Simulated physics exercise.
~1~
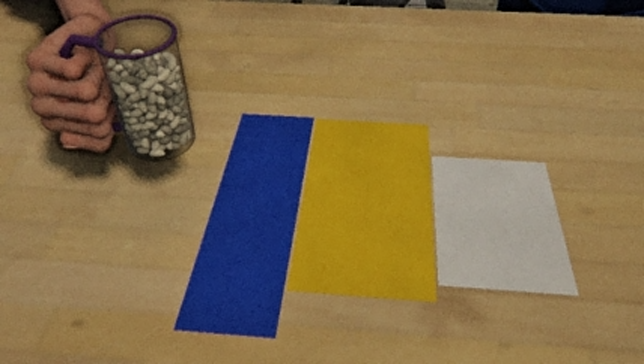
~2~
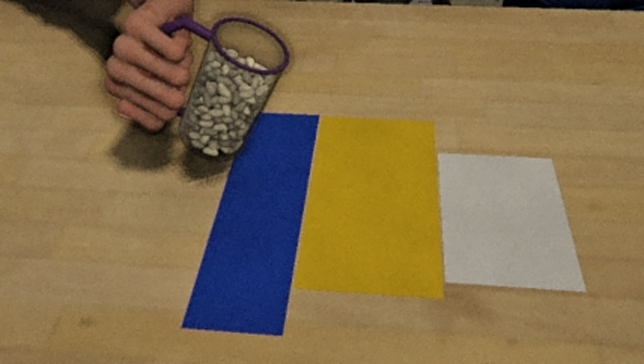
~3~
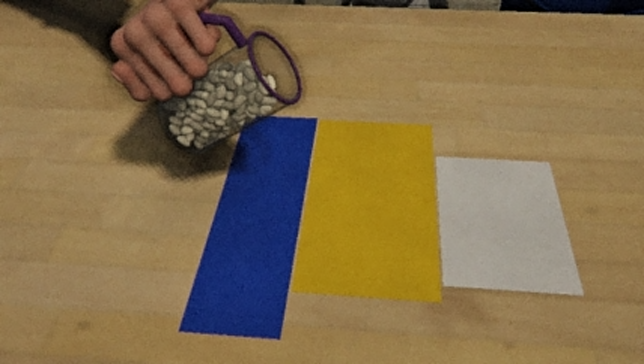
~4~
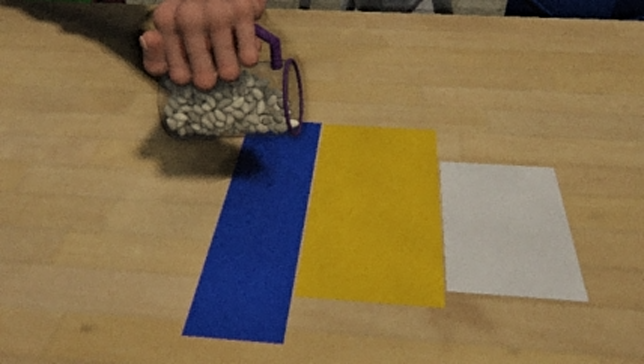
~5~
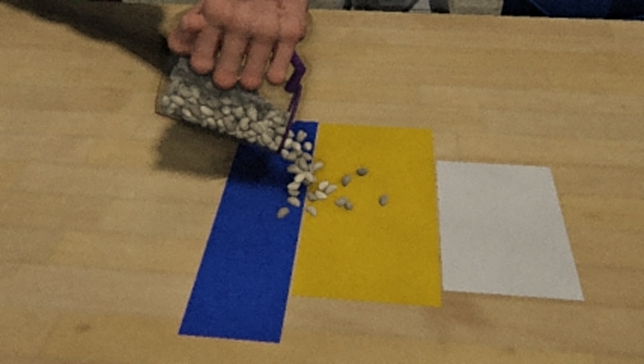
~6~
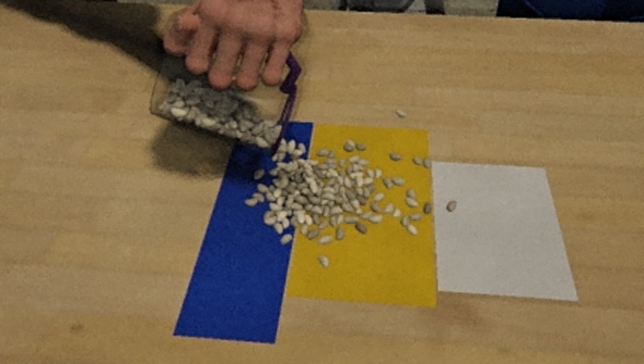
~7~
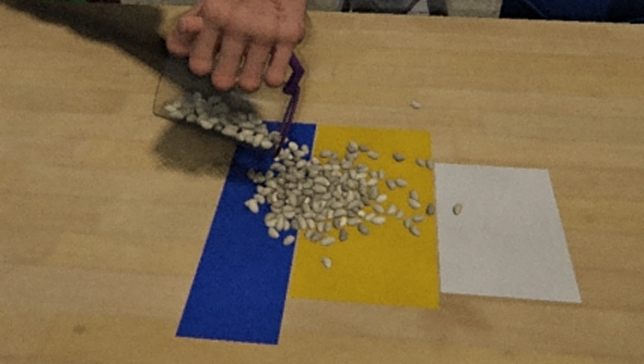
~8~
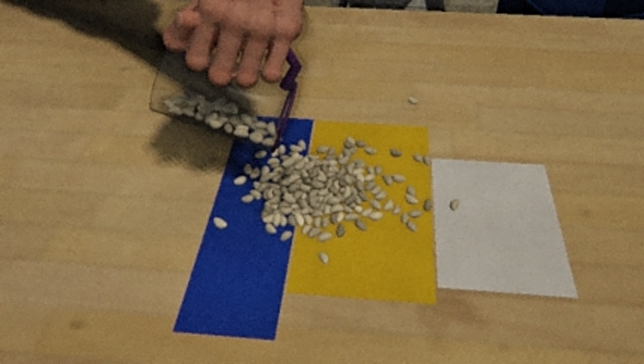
Hand moving a clear cup of white beans right and tipping it, spilling most across blue and yellow mats, some staying inside.
